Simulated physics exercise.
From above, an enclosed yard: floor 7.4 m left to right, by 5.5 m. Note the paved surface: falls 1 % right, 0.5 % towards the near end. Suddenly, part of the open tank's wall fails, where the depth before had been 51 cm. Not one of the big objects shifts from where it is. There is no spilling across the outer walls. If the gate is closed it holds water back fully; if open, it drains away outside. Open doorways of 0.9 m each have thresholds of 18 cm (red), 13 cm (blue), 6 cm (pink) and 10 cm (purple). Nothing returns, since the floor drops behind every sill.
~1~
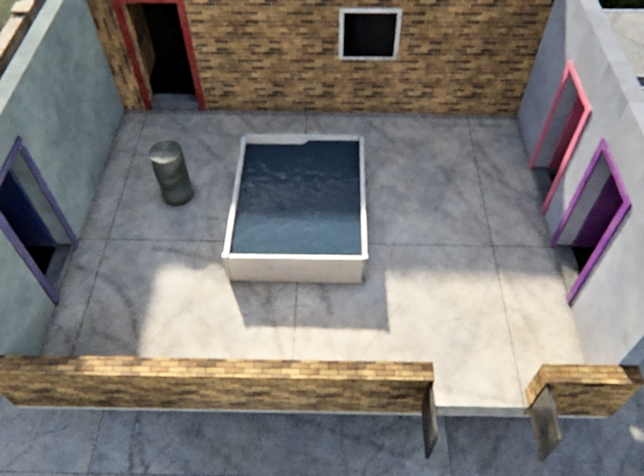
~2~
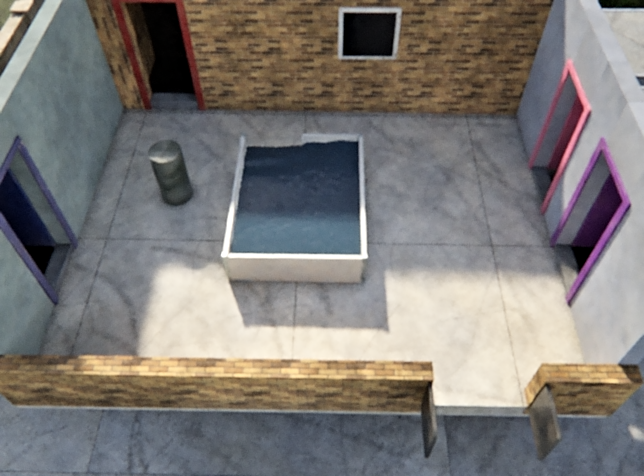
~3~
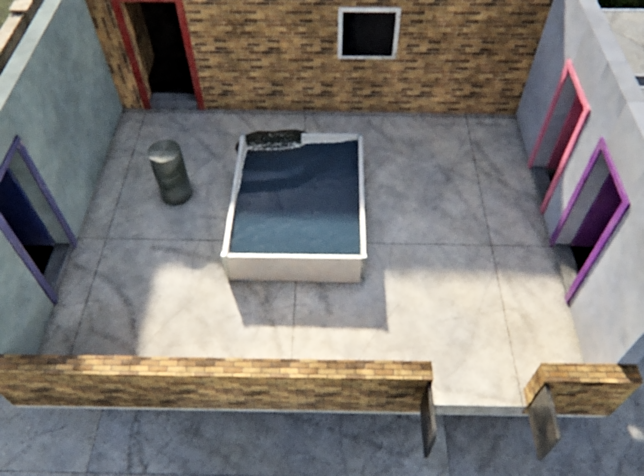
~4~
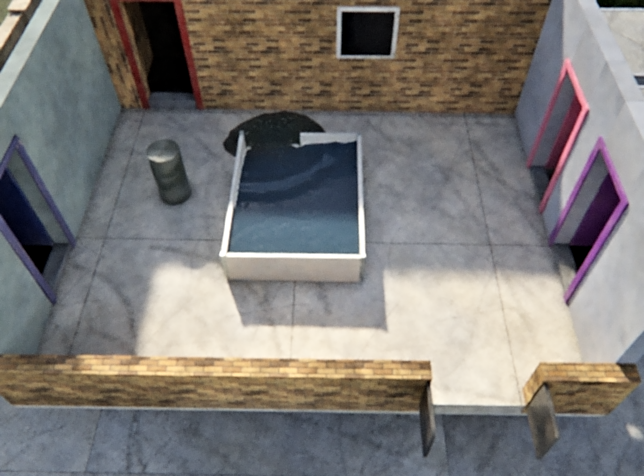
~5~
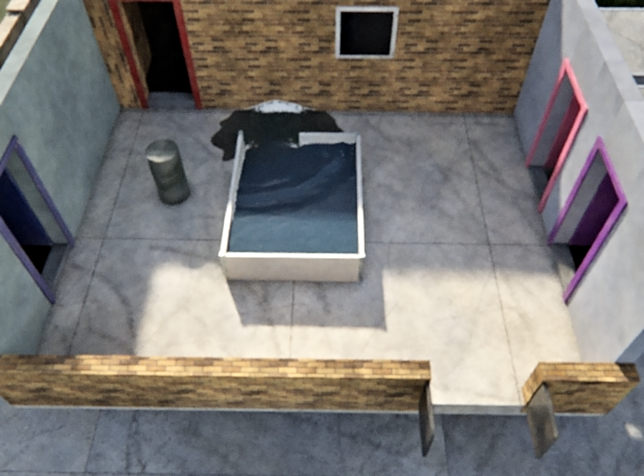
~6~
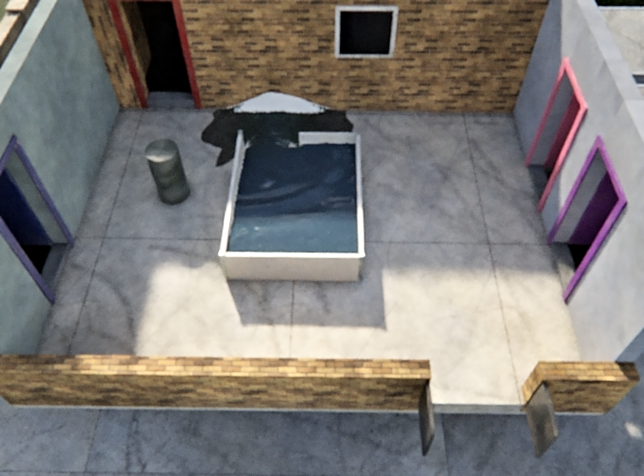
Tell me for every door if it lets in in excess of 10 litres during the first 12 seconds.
At the red door the limit will not be crossed, at the blue door the limit will not be crossed, at the pink door the limit will be crossed, at the purple door the limit will not be crossed.
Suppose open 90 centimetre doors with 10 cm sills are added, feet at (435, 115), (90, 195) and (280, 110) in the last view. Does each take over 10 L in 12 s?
Result in order - not enough, not enough, more than that.
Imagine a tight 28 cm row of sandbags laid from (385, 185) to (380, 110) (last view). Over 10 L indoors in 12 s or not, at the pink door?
Pink: Within it.
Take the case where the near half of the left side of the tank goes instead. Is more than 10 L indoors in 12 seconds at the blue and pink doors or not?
At blue the amount is higher than the mark, while at pink it is higher than the mark.
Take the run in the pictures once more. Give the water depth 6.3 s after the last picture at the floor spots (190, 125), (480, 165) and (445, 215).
Depths in turn: Roughly 6, 6 and 1 centimetres.
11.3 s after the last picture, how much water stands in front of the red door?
Roughly 5.0 centimetres.
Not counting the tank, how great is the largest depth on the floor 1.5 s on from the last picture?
About 34 cm.
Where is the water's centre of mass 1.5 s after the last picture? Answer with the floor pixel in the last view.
About (284, 180).
Then, 0.7 s after the last picture water covers 10 % of the floor and is deepest (34 cm) near (273, 117); red door 7 cm at the sill, 0 L in, blue door not reached, pink door not reached, purple door not reached.
Then, 1.5 s after the last picture water covers 25 % of the floor and is deepest (34 cm) near (273, 117); red door 11 cm at the sill, 0 L in, blue door not reached, pink door not reached, purple door not reached.
Then, 2.8 s after the last picture water covers 45 % of the floor and is deepest (24 cm) near (273, 117); red door 9 cm at the sill, 0 L in, blue door 3 cm at the sill, 0 L in, pink door 11 cm at the sill, 1 L in, purple door not reached.
Then, 6.3 s after the last picture water covers 80 % of the floor and is deepest (14 cm) near (263, 117); red door 8 cm at the sill, 0 L in, blue door 4 cm at the sill, 0 L in, pink door 9 cm at the sill, 32 L in, purple door 5 cm at the sill, 0 L in.
Then, 11.3 s after the last picture water covers 95 % of the floor and is deepest (12 cm) near (576, 387); red door 5 cm at the sill, 0 L in, blue door 3 cm at the sill, 0 L in, pink door 6 cm at the sill, 42 L in, purple door 9 cm at the sill, 0 L in.
